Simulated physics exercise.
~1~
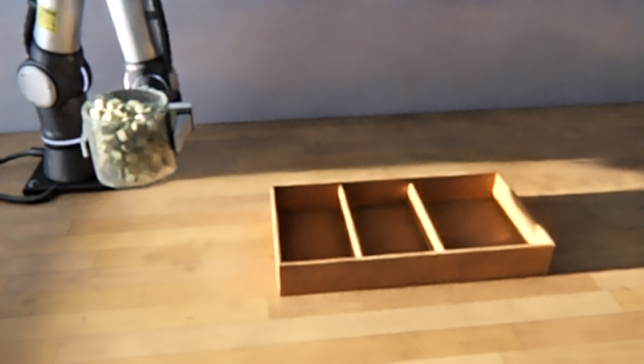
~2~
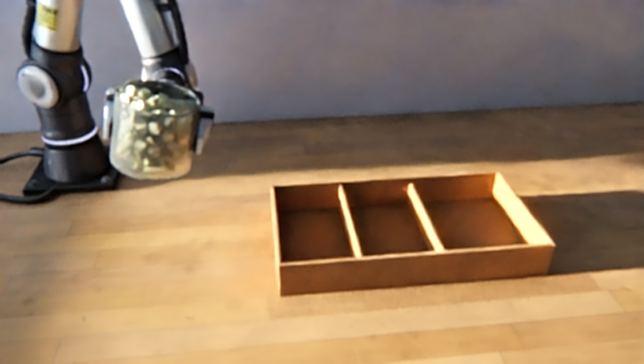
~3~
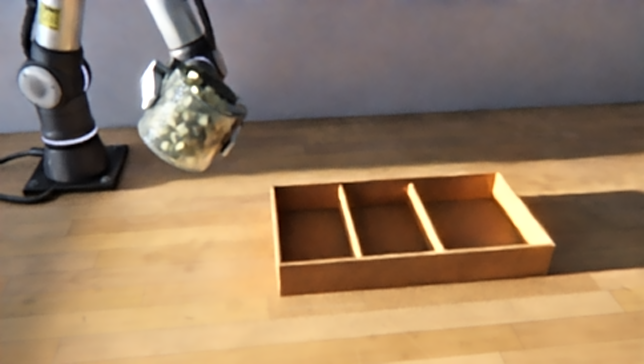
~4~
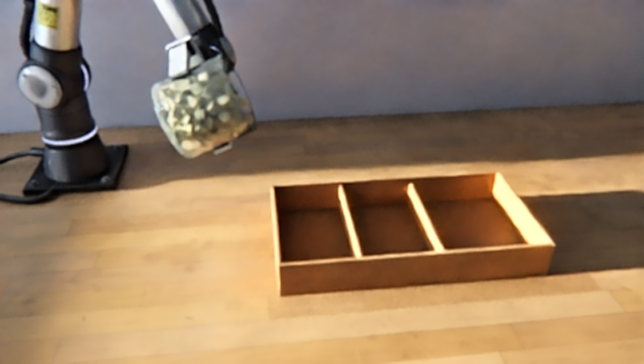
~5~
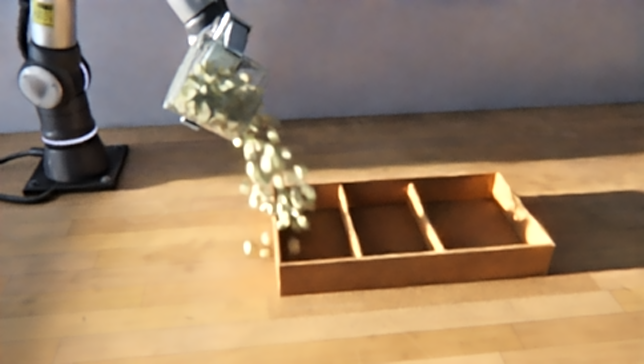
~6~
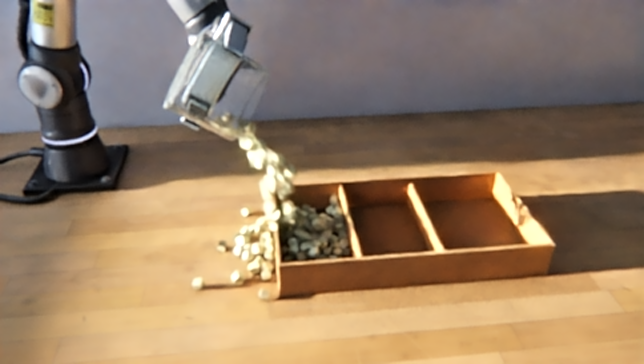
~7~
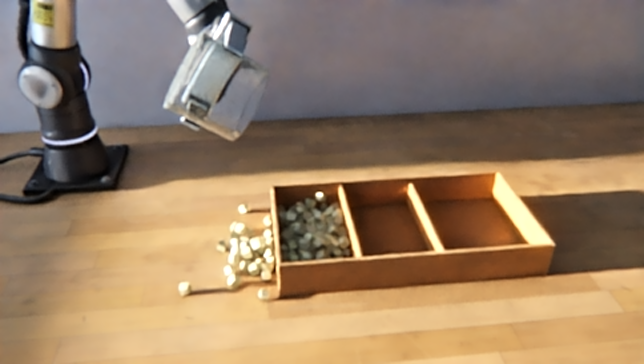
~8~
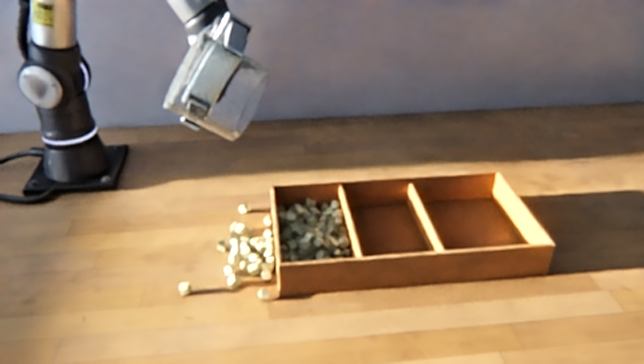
A robot arm at the left of a wooden table, seen from slightly above against a grey wall, grips a clear tumbler filled with pale green vegetable dice. To the right sits an open brown wooden box with two cross walls making three parts. The arm carries the tumbler a short way right, tilting it as it goes, then tips it over. The dice stream down into the left part, while some land outside the box's left edge and scatter on the table. The tumbler hangs still, emptied, with the left part holding most of the dice and the other two parts empty.
